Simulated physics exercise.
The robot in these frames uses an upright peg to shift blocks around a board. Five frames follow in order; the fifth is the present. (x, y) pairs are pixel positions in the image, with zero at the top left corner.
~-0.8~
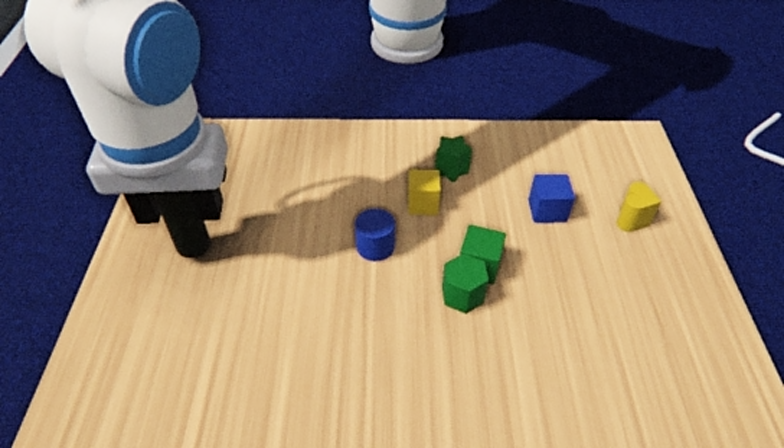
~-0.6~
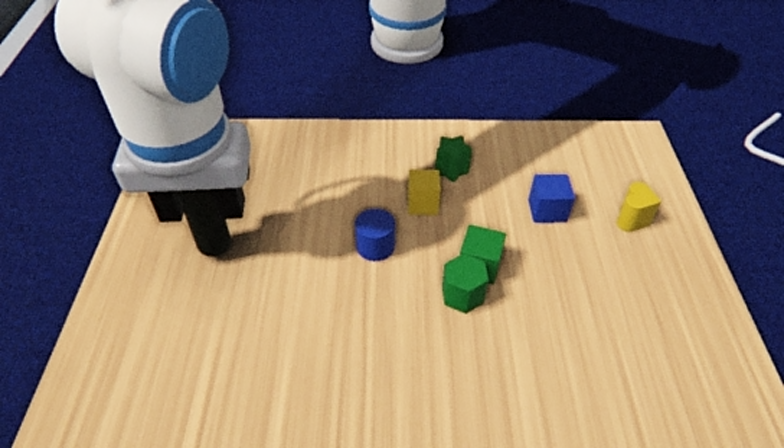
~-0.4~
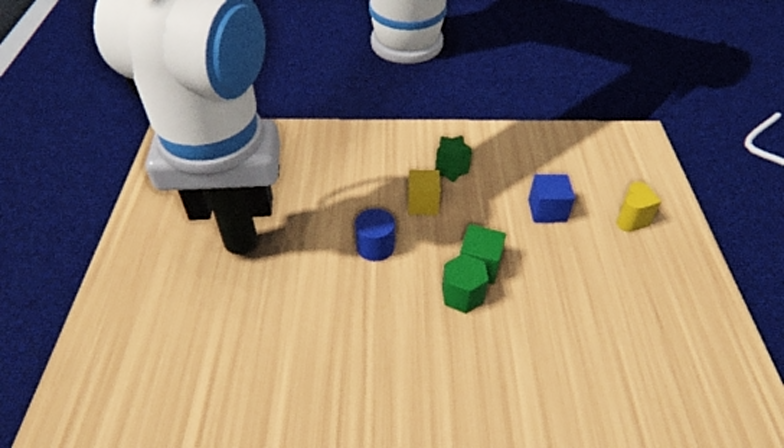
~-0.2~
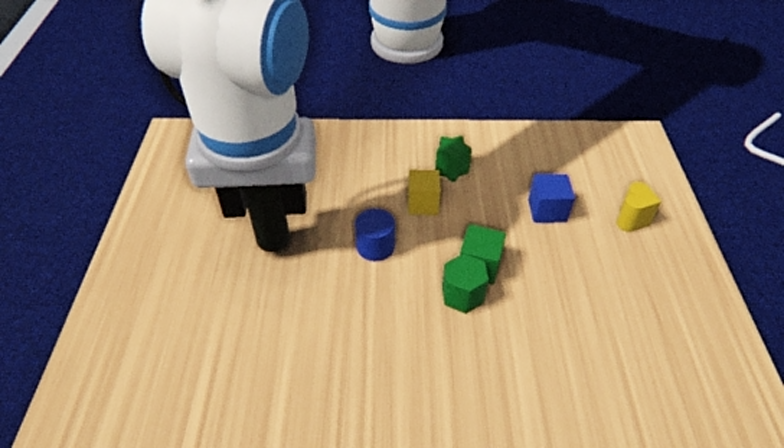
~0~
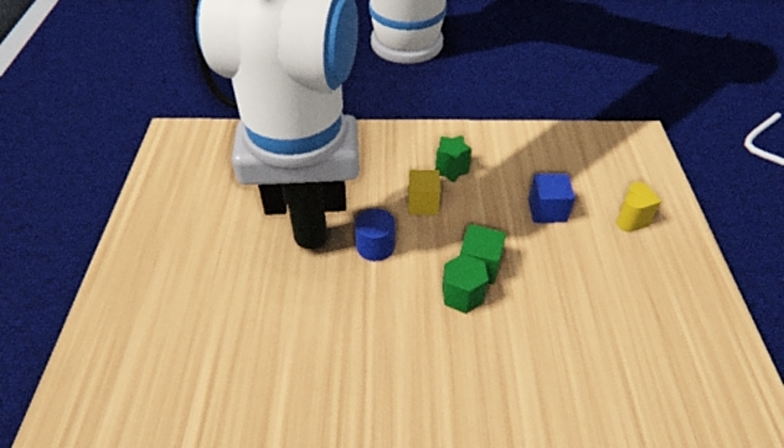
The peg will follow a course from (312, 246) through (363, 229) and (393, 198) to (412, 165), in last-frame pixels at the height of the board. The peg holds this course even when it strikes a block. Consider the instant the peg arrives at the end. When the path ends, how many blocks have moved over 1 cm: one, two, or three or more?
The push will move one block.
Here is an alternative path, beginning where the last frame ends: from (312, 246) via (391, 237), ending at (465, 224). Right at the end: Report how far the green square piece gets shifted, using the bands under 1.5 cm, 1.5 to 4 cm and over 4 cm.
The block shifts less than 1.5 cm.
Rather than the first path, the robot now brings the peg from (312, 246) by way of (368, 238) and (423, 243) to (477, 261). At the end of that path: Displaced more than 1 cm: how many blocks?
That push would leave three or more blocks displaced by more than about 1 cm.
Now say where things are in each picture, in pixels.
In the first frame, lower end of the peg at (194, 247), tops of blocks, blue circular block at (375, 222), yellow square piece at (424, 180), green star block at (454, 145).
In the second frame, peg at (215, 245), blocks as before.
In the third frame, peg at (241, 243), blocks as before.
In the fourth frame, peg at (274, 241), blocks as before.
In the fifth frame, peg at (311, 238), blue circular block at (375, 222), yellow square piece at (424, 180), green star block at (454, 145).
The first path, step by step. One third of the way, peg at (363, 221); blue circular block at (389, 223).
Two thirds of the way, peg at (394, 189); blue circular block at (390, 223).
At the end, peg at (412, 158); blue circular block at (390, 223); yellow square piece at (427, 179), turned 15° clockwise; green star block not moved.
